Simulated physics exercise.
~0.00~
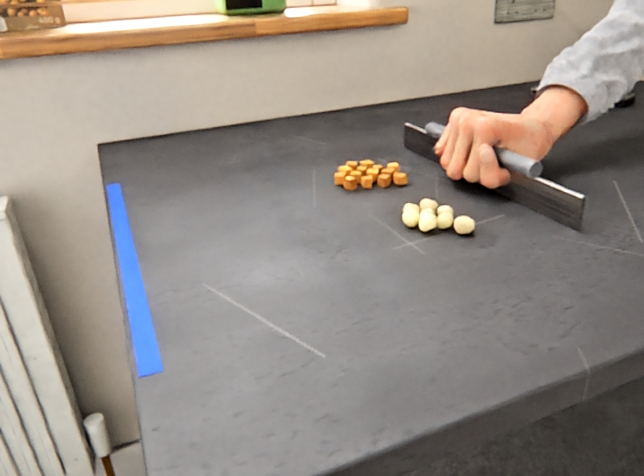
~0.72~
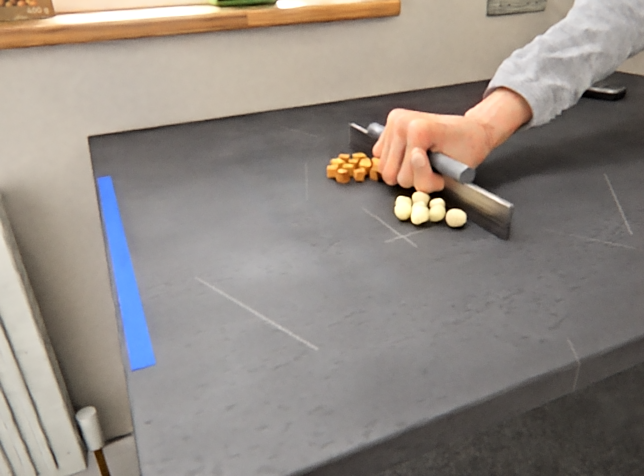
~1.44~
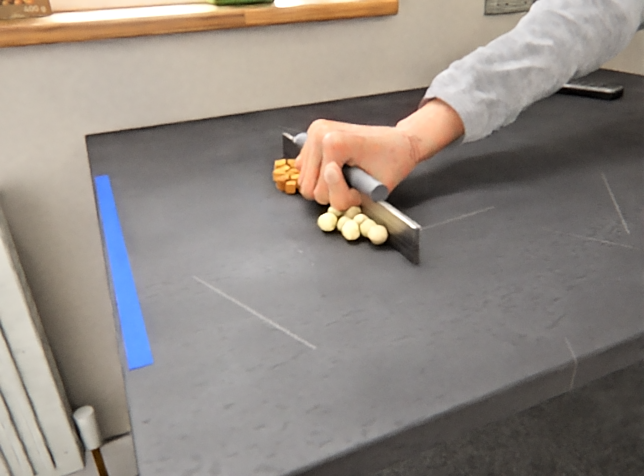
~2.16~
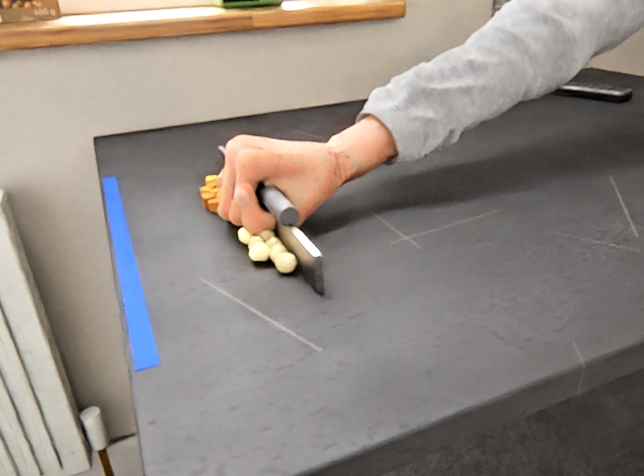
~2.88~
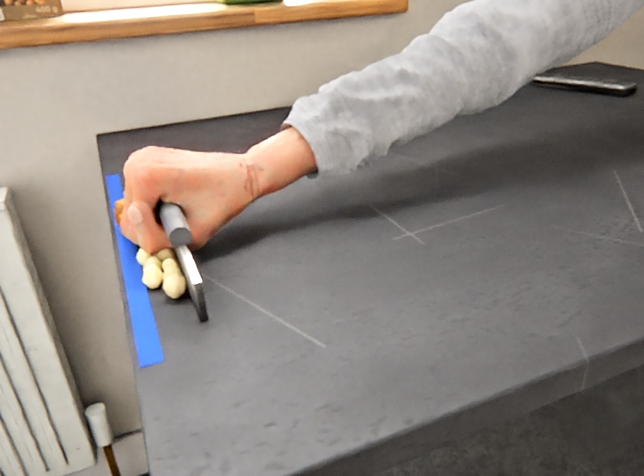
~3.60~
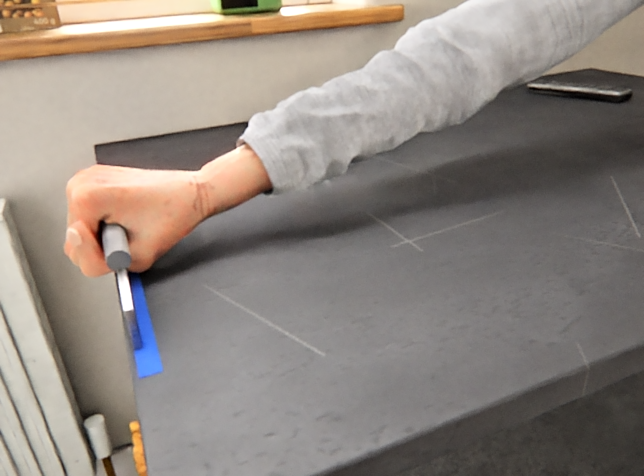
On a dark, scratched tabletop beneath a wooden windowsill, a hand in a grey sleeve grips a scraper behind two small clusters, orange-brown chunks farther back and pale round pieces nearer. The blade slides left and reaches the pieces, then pushes both groups across the surface. They stay bunched ahead of it as the arm stretches toward the strip of blue tape near the left edge. The scraper carries them onto the tape and stops there at the table's edge. Both clusters have gone over the side, with a few orange-brown pieces visible below the edge.
